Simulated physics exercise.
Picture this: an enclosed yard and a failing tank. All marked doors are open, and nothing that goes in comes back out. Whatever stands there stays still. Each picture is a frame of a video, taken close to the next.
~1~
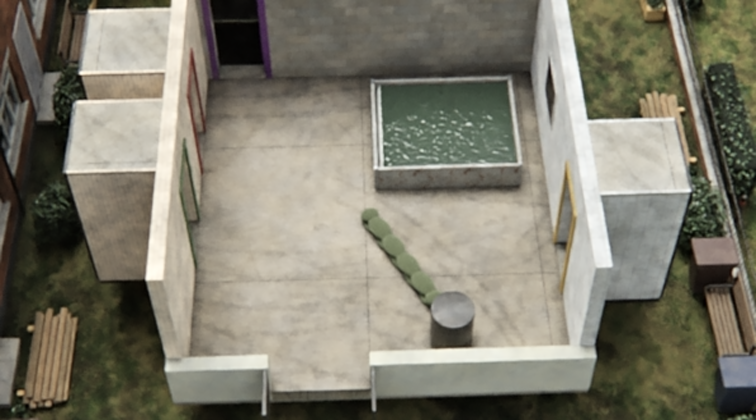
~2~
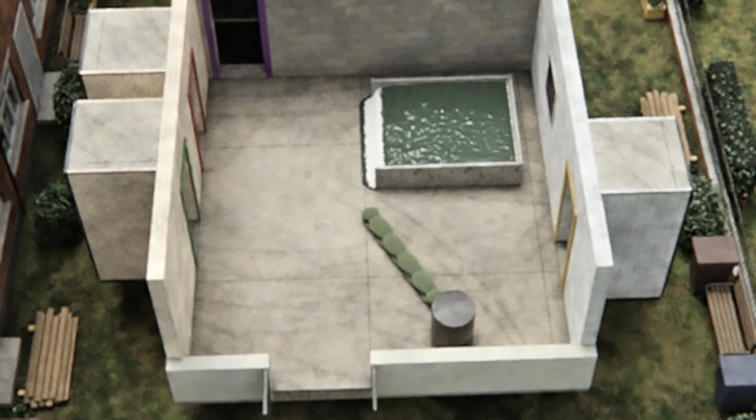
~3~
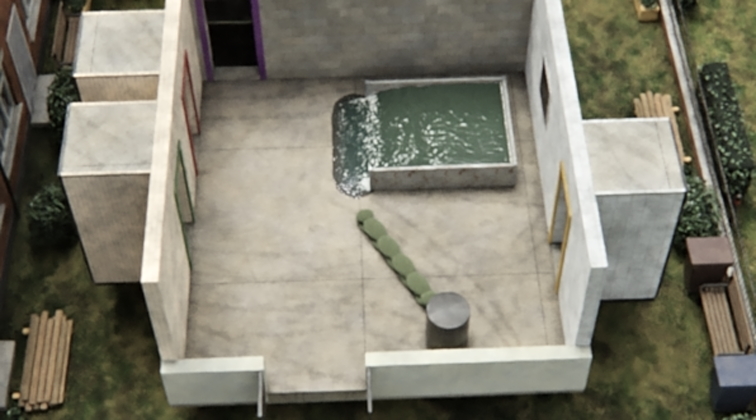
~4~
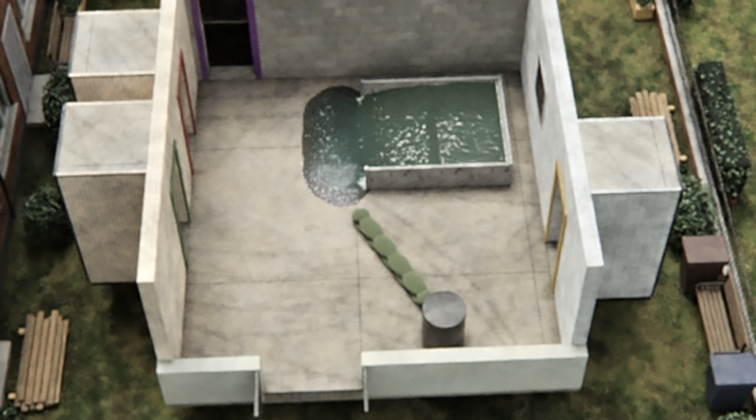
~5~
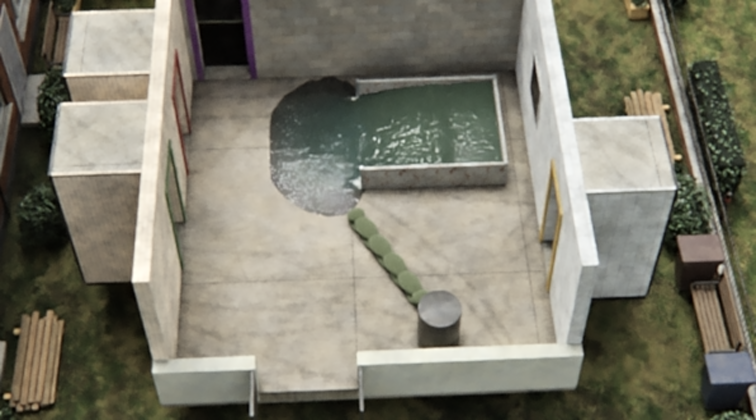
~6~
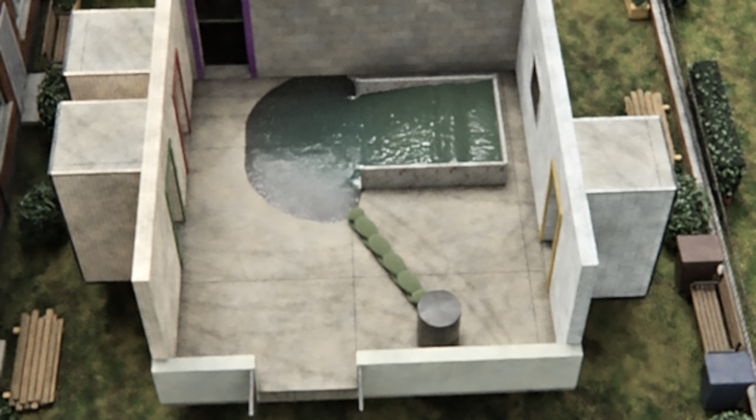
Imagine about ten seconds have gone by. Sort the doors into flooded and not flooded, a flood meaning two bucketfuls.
Sorted: Purple door - flooded; green door - flooded; yellow door - not flooded; red door - flooded.
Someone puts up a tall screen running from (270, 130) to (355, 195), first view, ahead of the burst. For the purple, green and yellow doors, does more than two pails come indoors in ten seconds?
Door by door, the purple door tops the mark, the green door stays shy of it and the yellow door stays shy of it.
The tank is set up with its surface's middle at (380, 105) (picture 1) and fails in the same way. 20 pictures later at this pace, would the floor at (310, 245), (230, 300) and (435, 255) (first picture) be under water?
Well, in the order you listed them, they'd be unreached, reached by the flood and unreached.
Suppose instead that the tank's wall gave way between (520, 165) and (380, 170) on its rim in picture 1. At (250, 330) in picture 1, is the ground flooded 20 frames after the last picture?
At that place: Not flooded.
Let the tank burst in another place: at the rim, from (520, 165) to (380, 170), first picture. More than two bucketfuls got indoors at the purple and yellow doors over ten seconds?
Purple: Below the mark; yellow: Above the mark.
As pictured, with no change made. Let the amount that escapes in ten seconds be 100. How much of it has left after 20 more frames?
My estimate is roughly 45 percent.
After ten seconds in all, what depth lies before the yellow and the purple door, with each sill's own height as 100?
I reckon it's around 40 and then 40 per cent.
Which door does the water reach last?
Result: The one in yellow.
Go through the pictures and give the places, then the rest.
The first frame shows still water in the open tank at (444, 125).
In the second frame, the front is at (368, 100), out from the gap at (377, 138).
In the third frame, water pours out at (371, 140) and has run to (350, 98).
In the fourth frame, the front is at (323, 96), out from the gap at (367, 140).
In the fifth frame, the front is at (287, 101), out from the gap at (362, 140).
In the sixth frame, the front is at (255, 113), out from the gap at (362, 139).
A moment on, water covers 30 % of the floor; the purple door wet at the sill, nothing in, the green door not reached, the yellow door not reached, the red door under two buckets in.
Next, water covers 35 % of the floor; the purple door wet at the sill, nothing in, the green door under two buckets in, the yellow door not reached, the red door far over two buckets in.
Then, water covers 45 % of the floor; the purple door over two buckets in, the green door over two buckets in, the yellow door not reached, the red door far over two buckets in.
Later, water covers 60 % of the floor; the purple door over two buckets in, the green door over two buckets in, the yellow door not reached, the red door far over two buckets in.
In the end, water covers 80 % of the floor; the purple door over two buckets in, the green door over two buckets in, the yellow door wet at the sill, nothing in, the red door far over two buckets in.
